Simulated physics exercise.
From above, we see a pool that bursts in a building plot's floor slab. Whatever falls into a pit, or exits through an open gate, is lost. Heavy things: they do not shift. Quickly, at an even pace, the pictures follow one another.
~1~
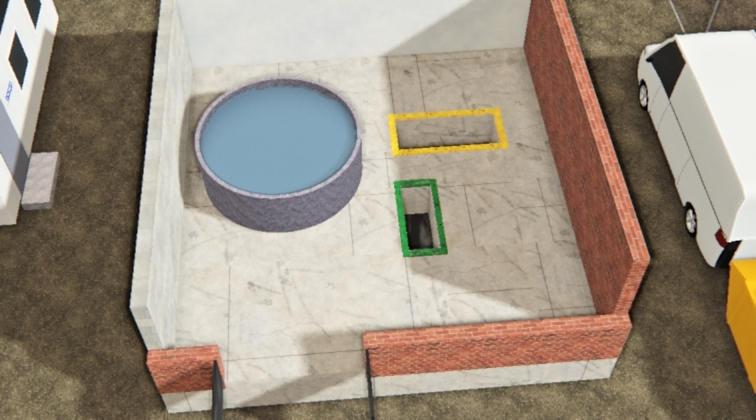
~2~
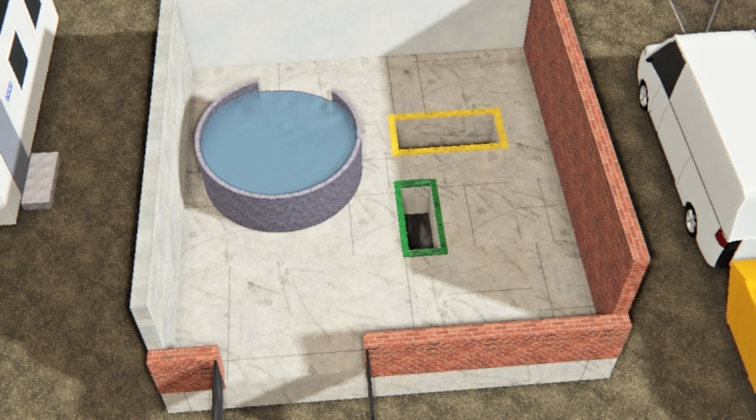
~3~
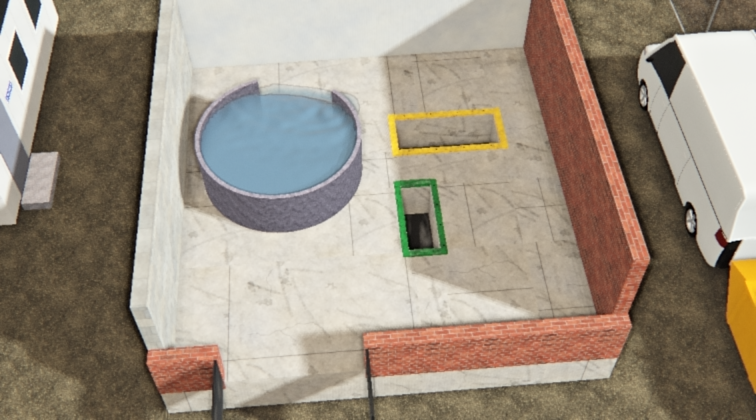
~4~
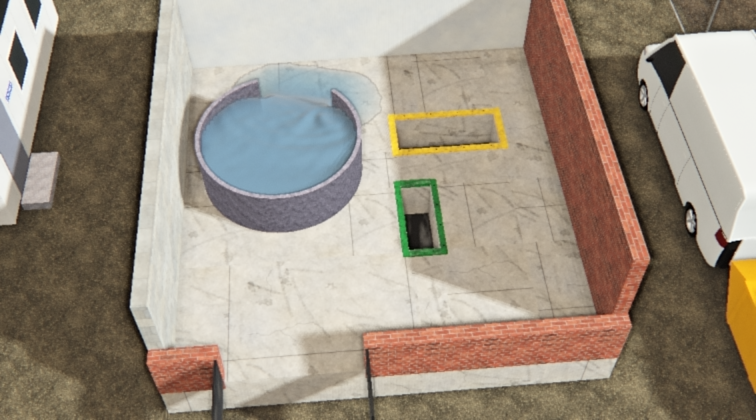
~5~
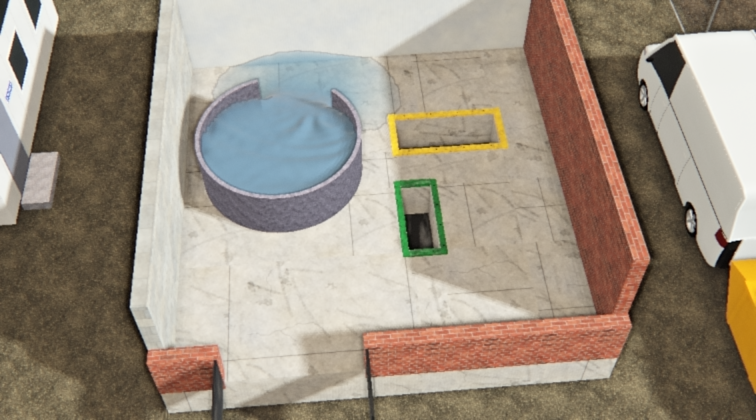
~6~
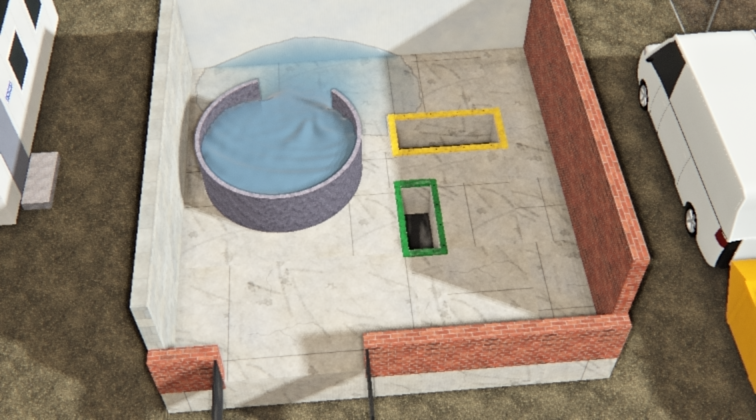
Water in a round stone tank began pouring out through a gap that opened in its far side, then spread in a widening sheet across the pale floor behind it, beside the white wall.
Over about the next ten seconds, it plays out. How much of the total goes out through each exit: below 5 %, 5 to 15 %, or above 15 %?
The gate will take at least five but at most fifteen per cent. The yellow pit will take beyond fifteen per cent. The green pit will take below five per cent.
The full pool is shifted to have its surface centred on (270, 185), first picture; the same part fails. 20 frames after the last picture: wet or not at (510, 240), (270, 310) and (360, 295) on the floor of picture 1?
Location one: Bone dry; location two: Bone dry; location three: Bone dry.
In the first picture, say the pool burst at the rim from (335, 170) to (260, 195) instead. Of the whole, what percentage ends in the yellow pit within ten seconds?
The yellow pit gets 6 per cent.
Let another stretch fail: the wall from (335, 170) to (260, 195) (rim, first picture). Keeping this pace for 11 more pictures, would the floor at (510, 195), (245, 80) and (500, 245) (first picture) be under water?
The first would be still unwetted, the second still unwetted and the third still unwetted.
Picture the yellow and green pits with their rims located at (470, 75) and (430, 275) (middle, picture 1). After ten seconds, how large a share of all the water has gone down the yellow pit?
Yellow: About 35 %.
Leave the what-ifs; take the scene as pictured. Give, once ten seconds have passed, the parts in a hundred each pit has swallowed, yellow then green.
Around 18 per cent, then around 0 per cent.
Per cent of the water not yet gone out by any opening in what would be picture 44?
Result: Close to 88 %.
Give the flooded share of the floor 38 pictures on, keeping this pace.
It should be close to 80 %.
A moment on, water covers 25 % of the floor; the gate 0 %, the yellow pit 0 %, the green pit 0 %.
Next, water covers 30 % of the floor; the gate 0 %, the yellow pit 0 %, the green pit 0 %.
Then, water covers 55 % of the floor; the gate 0 %, the yellow pit 2 %, the green pit 0 %.
Later, water covers 80 % of the floor; the gate 3 %, the yellow pit 9 %, the green pit 0 %.
In the end, water covers 95 % of the floor; the gate 8 %, the yellow pit 18 %, the green pit 1 %.
